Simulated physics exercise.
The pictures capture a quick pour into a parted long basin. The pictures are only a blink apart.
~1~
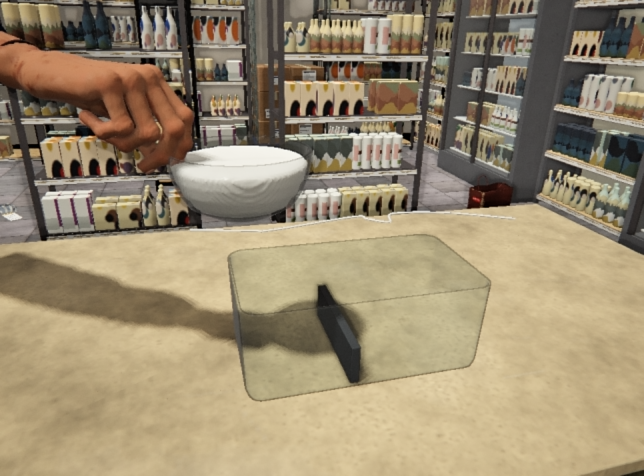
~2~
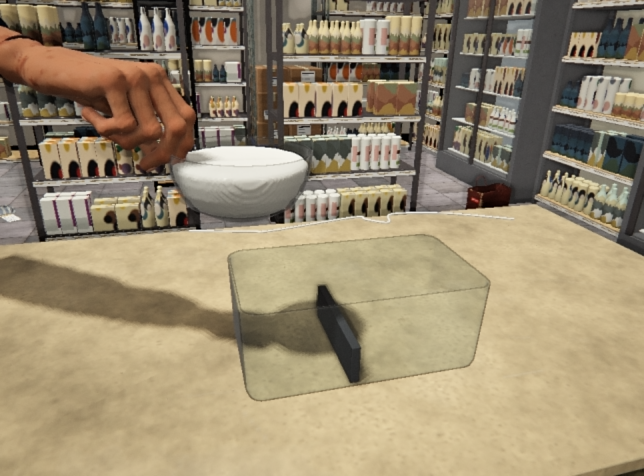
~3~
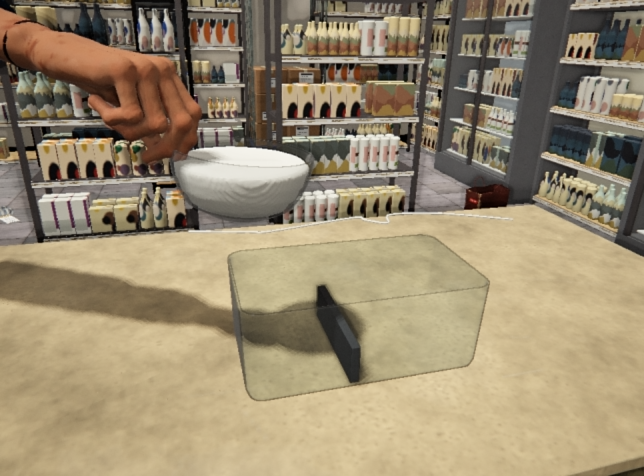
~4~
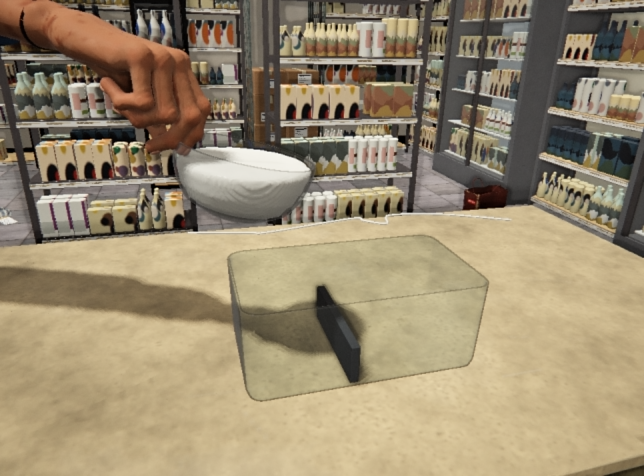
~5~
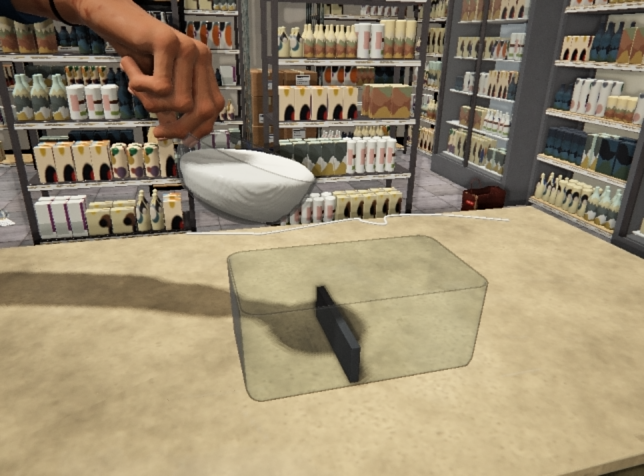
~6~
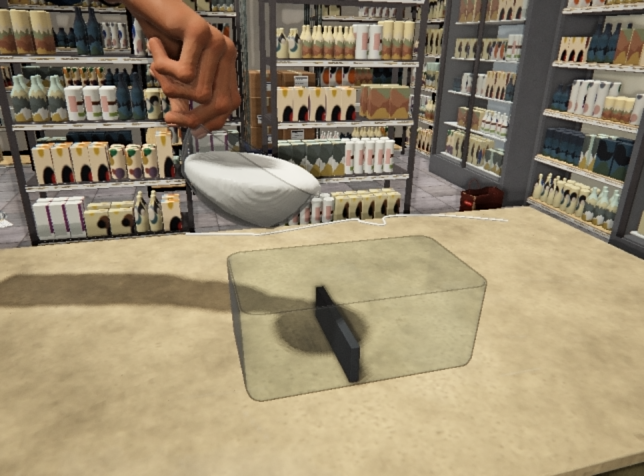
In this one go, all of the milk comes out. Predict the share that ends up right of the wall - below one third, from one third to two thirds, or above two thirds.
The share right of the wall ends up within a third to two thirds.
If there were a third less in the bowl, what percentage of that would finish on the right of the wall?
I'd put it at some 45 %.
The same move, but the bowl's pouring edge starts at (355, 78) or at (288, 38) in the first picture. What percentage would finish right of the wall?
It would come to near 80 per cent, and then near 60 per cent.
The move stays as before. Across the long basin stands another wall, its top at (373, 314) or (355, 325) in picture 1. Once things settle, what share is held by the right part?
In order, near 10 and 40 in a hundred.
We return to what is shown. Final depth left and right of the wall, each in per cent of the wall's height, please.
Left part: 30 per cent, right part: 30 per cent.
A moment on, the bowl is tipped on its side and 15 per cent is still to pour, 9 is left of the wall and 38 right of it.
Next, the bowl is tipped on its side and 2 per cent is still to pour, 35 is left of the wall and 59 right of it.
Then the bowl is tipped on its side and 0 per cent is still to pour, 41 is left of the wall and 56 right of it.
Later the bowl is tipped on its side and 0 per cent is still to pour, 42 is left of the wall and 57 right of it.
In the end 42 per cent lies left of the wall, 57 right of it and 2 outside.
